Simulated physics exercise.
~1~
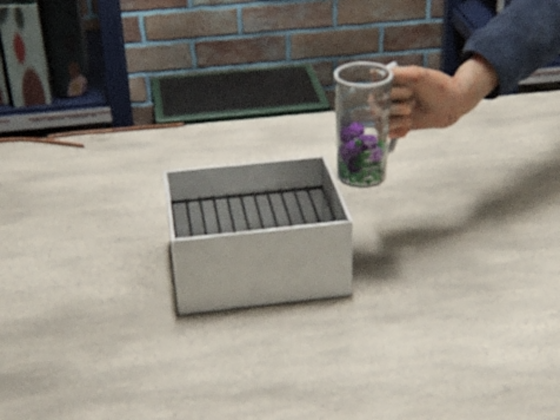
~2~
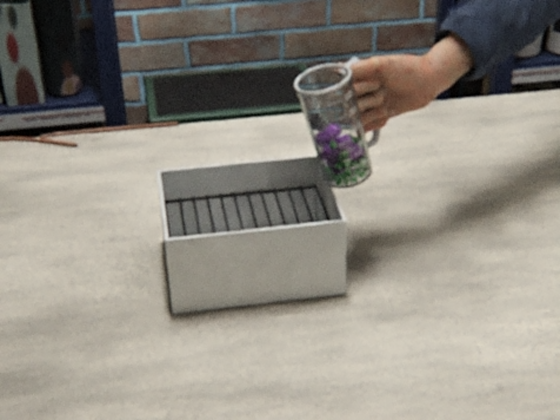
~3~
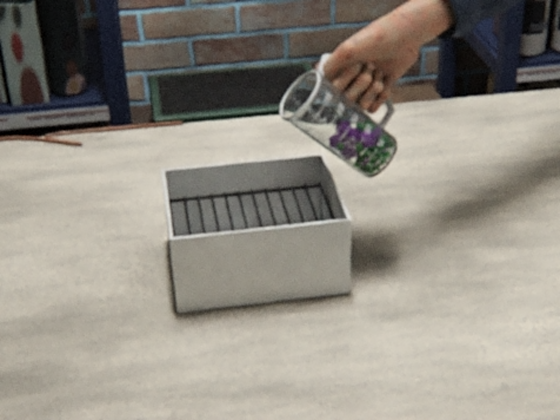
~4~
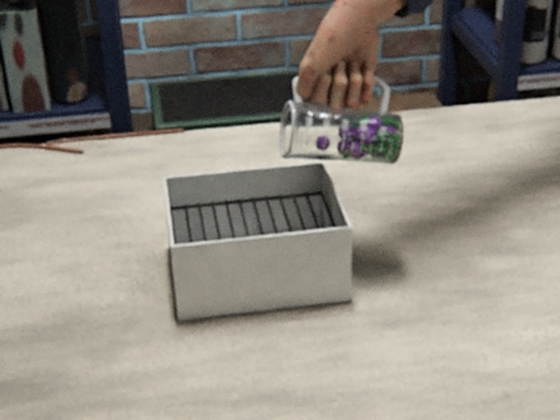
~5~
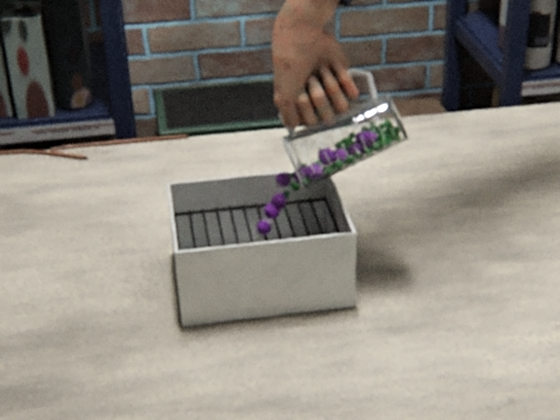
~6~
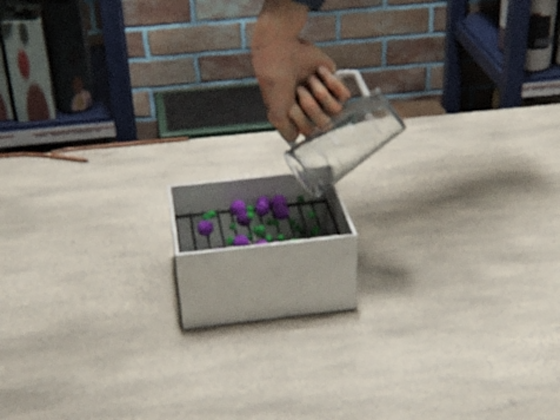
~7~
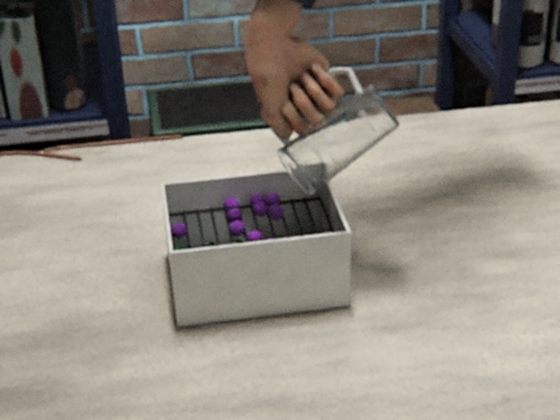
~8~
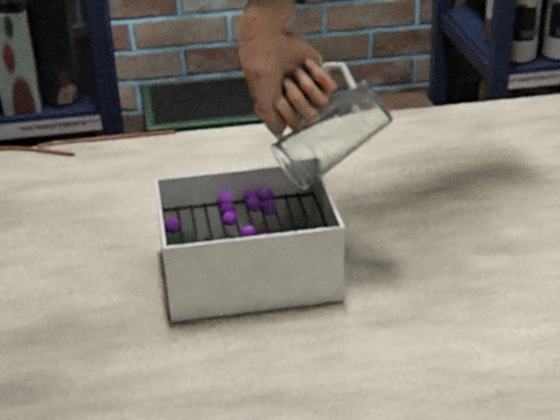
A hand tipped a clear cup of purple and green pieces over a white box with a row of wires inside, pouring them all out, and the purple ones stayed on top of the wires while the green ones dropped through.
